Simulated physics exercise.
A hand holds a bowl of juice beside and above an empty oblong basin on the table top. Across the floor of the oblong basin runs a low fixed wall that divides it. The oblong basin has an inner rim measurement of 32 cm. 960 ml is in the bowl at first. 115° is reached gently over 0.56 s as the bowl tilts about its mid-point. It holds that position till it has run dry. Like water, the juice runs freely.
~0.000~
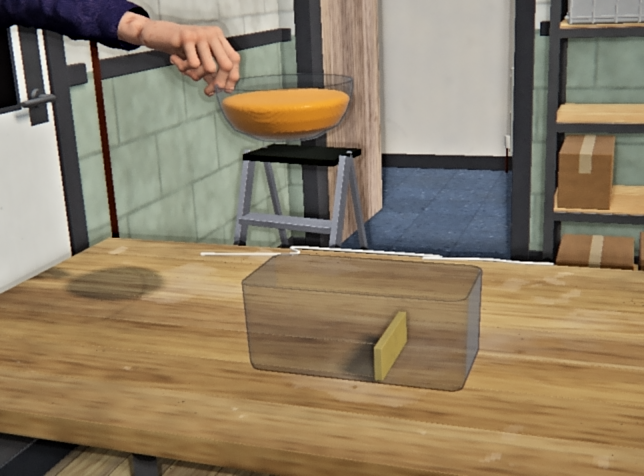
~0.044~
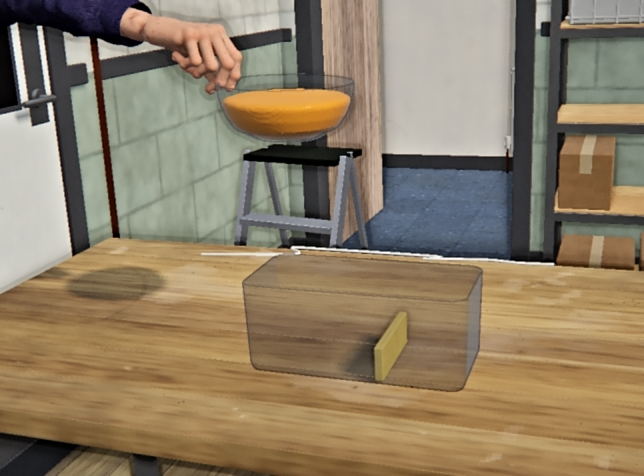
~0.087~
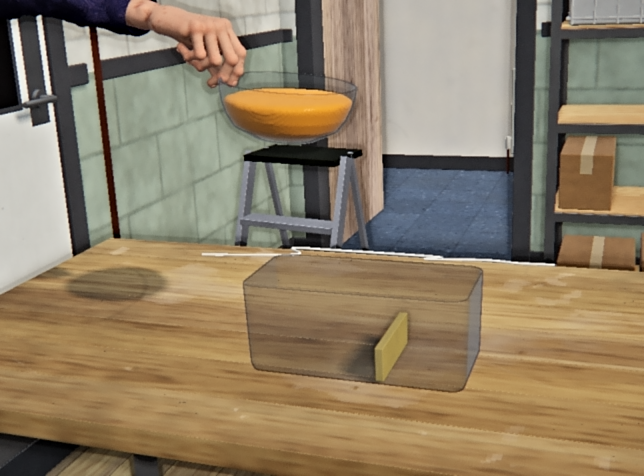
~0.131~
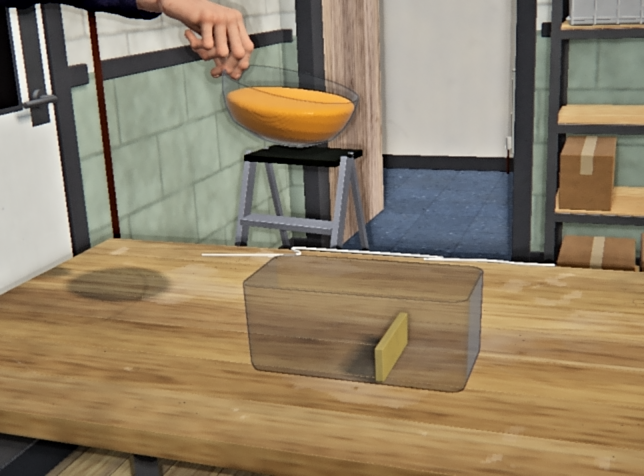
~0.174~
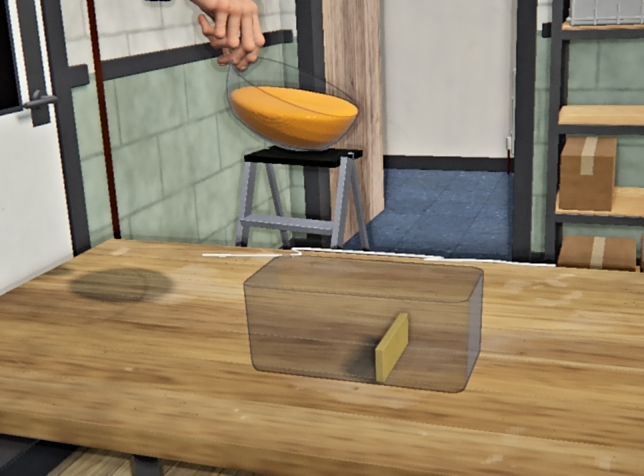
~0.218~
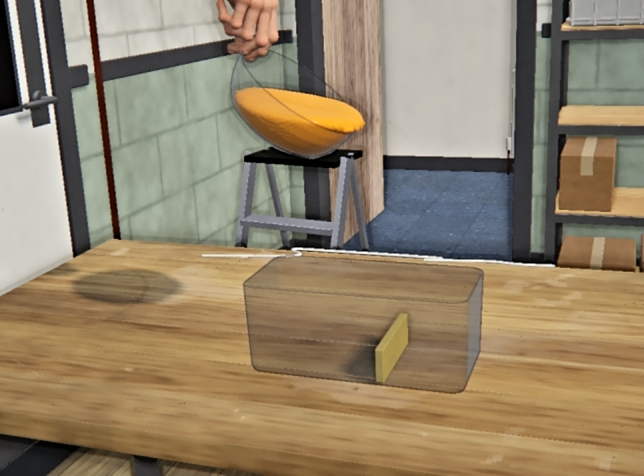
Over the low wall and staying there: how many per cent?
45 out of 100.
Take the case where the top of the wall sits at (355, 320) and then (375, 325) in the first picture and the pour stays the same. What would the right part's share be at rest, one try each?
The first try gives 70 percent and the second 60 percent.
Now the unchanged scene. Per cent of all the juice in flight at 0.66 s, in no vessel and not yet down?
Near 20 percent.
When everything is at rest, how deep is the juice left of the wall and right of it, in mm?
Left 16 mm, right 28 mm.
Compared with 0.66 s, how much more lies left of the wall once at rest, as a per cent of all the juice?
10 %.
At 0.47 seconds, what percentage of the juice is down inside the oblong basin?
Some 26 per cent.
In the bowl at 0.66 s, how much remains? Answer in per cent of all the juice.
0 %.
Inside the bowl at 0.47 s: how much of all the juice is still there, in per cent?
Roughly 3 %.
By 0.47 s the tilt is 108° and 3 per cent is still to pour, 1 is left of the wall and 24 right of it.
By 0.66 s the tilt is 115° and 0 per cent is still to pour, 36 is left of the wall and 42 right of it.
By 0.85 s the tilt is 115° and 1 per cent is still to pour, 37 is left of the wall and 39 right of it.
By 1.06 s the tilt is 115° and 0 per cent is still to pour, 45 is left of the wall and 45 right of it.
At rest 45 per cent lies left of the wall, 45 right of it and 10 outside.
